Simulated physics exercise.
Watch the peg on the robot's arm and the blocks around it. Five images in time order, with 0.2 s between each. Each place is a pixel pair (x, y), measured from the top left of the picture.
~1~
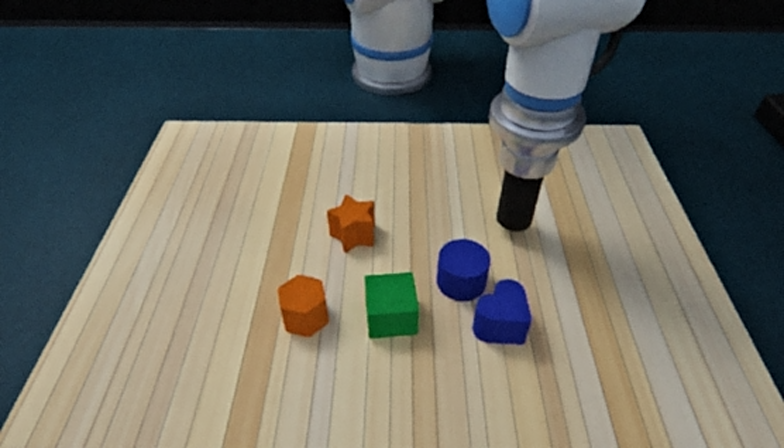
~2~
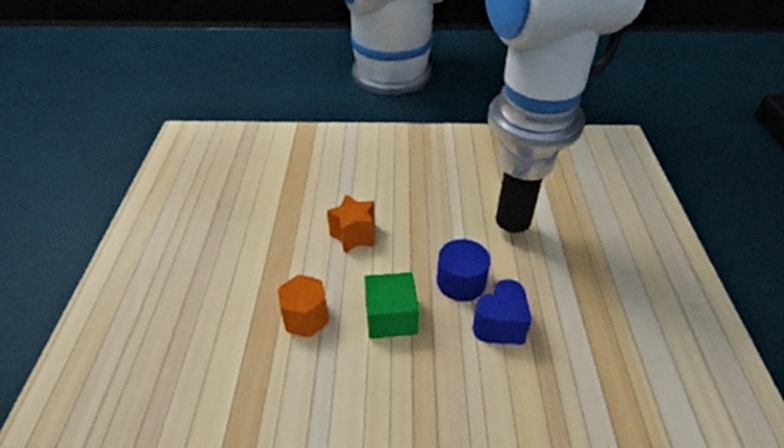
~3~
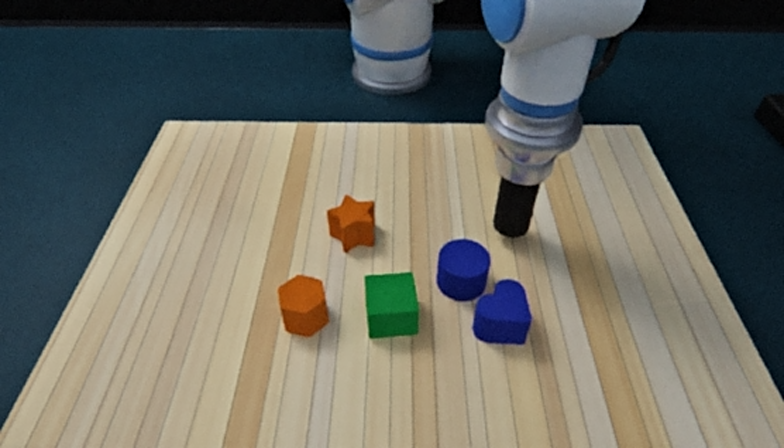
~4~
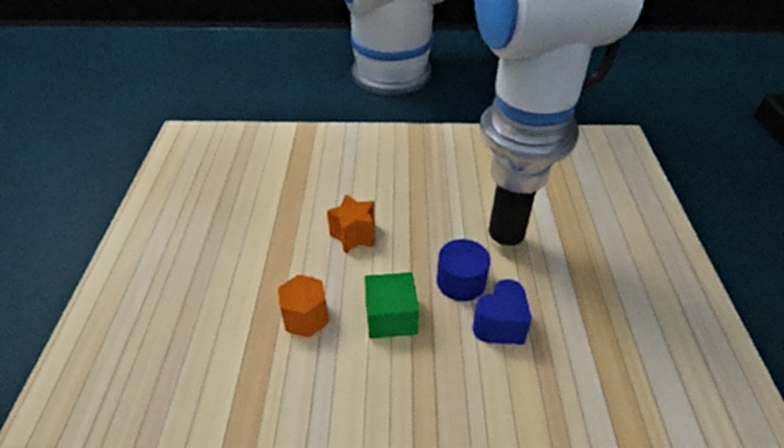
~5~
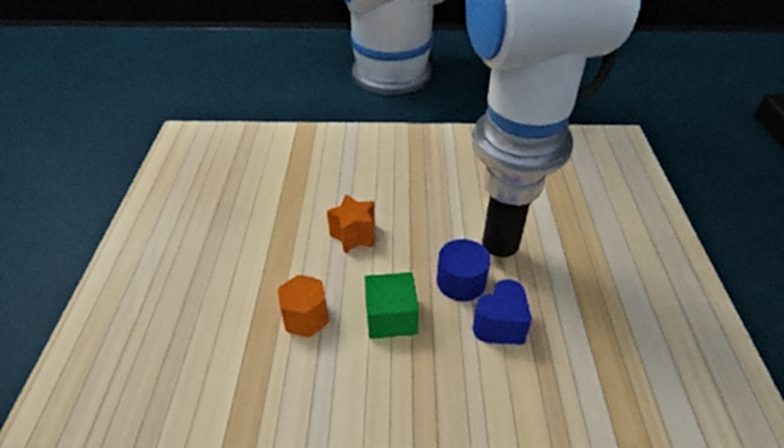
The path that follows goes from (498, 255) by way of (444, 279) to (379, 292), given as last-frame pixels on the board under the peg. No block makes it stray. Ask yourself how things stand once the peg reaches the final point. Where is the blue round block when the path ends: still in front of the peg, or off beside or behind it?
Most likely the blue round block slides off.
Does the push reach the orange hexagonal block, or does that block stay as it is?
Here's my answer: The orange hexagonal block remains in position.
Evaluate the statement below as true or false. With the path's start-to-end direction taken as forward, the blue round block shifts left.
True
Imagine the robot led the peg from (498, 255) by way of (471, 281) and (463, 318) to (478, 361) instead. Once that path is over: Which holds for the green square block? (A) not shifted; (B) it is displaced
B
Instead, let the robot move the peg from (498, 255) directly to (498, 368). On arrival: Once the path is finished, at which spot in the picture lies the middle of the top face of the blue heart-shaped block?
It comes to (503, 394).
What follows on the original path. One third of the way, peg (466, 262); blue round block (438, 274).
Two thirds of the way, peg (423, 272); green square block (359, 308); blue round block (411, 294).
At the end, peg (378, 280); orange hexagonal block unmoved; green square block (355, 310); blue round block (409, 300); blue heart-shaped block unmoved.
